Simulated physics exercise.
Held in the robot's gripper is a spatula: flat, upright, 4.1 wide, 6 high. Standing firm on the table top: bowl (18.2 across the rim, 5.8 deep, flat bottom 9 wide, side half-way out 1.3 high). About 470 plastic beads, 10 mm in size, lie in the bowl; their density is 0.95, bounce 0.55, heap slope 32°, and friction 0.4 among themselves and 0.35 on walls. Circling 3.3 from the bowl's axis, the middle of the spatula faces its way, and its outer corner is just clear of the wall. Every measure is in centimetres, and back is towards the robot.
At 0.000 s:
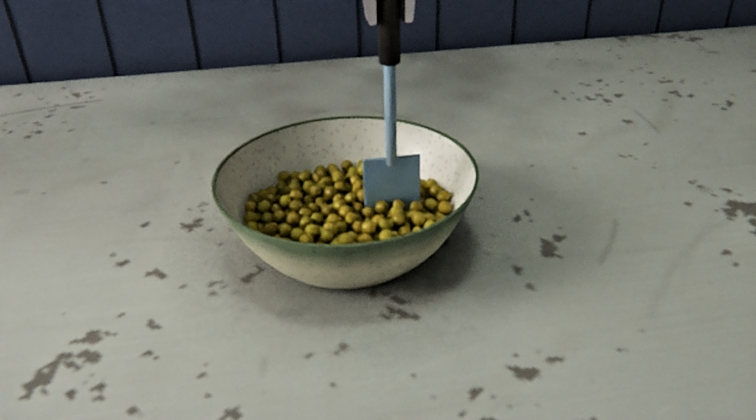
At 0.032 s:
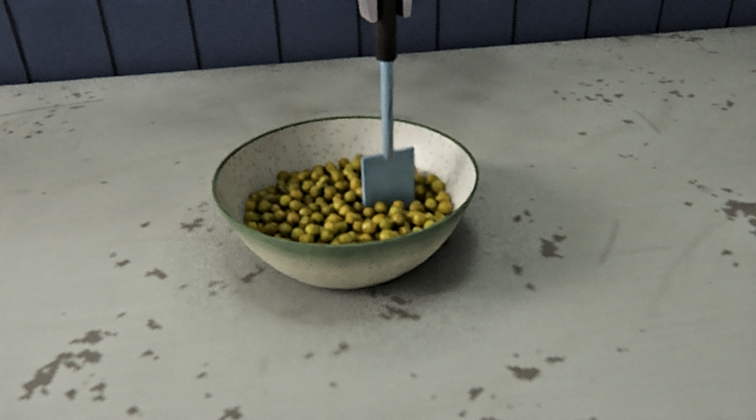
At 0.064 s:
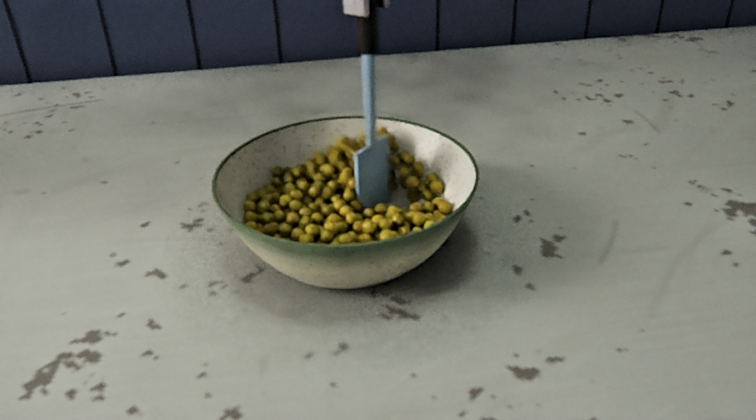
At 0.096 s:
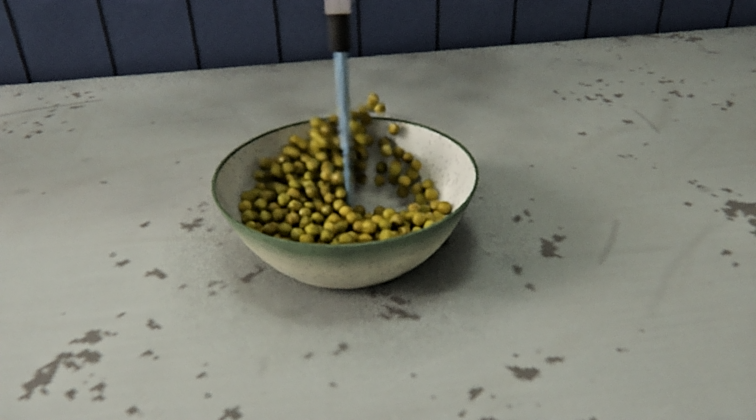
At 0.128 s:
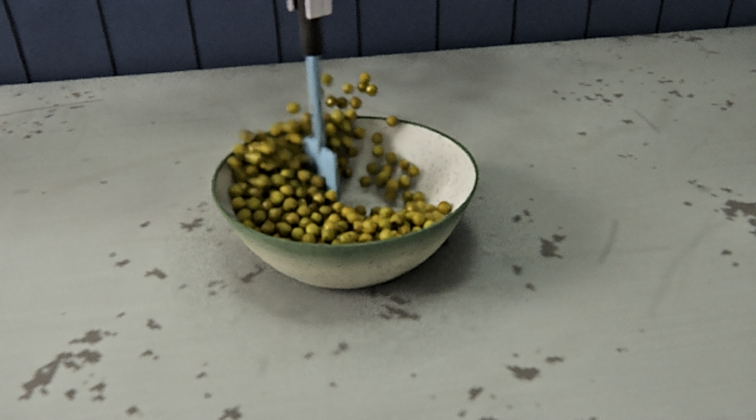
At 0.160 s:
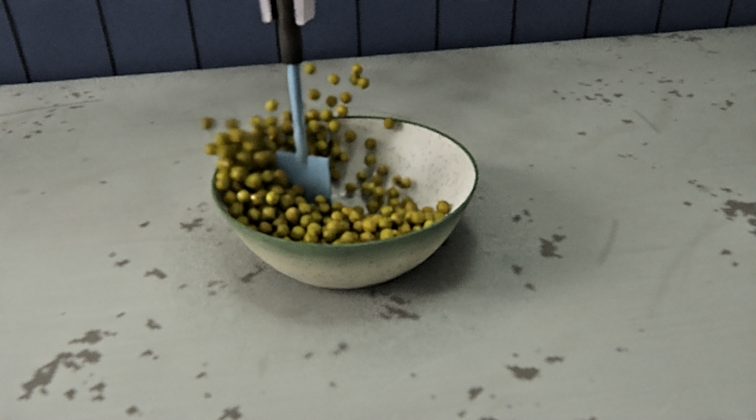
A robot gripper swept a blue spatula leftward through a bowl of small greenish-yellow beads, turning it as it went, and the beads piled up on the left while some flew above the rim.
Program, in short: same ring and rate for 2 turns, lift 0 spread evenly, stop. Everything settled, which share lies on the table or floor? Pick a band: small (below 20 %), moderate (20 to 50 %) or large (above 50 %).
Moderate, from 20 to 50 %.
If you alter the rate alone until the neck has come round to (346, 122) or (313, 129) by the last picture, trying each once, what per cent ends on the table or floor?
Well, about 5 percent the first time and about 20 percent the second.
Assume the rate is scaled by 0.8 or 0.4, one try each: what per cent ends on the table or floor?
15 % and 0 %.
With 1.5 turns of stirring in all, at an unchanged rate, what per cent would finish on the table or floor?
25 %.
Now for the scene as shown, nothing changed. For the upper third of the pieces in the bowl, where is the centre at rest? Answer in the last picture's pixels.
Looks like roughly (388, 180) to me.
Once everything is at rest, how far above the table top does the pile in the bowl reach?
Height: Roughly 5.5 cm.
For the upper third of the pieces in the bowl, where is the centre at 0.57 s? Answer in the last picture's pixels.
Roughly pixel (274, 223).
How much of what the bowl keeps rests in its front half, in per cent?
45 %.
By 0.36 s, 10° round, highest piece 8 above the table; 375 in the bowl, 64 on the table or floor, 34 in flight or on the tool.
By 0.57 s, 229° round, highest piece 8 above the table; 350 in the bowl, 114 on the table or floor, 9 in flight or on the tool.
By 0.87 s, 0° round, highest piece 6 above the table; 333 in the bowl, 139 on the table or floor, 1 in flight or on the tool.
By 1.57 s, 0° round, highest piece 5 above the table; 333 in the bowl, 140 on the table or floor.
Final count, 333 in the bowl, 140 on the table or floor. That is 30 % on the table or floor.
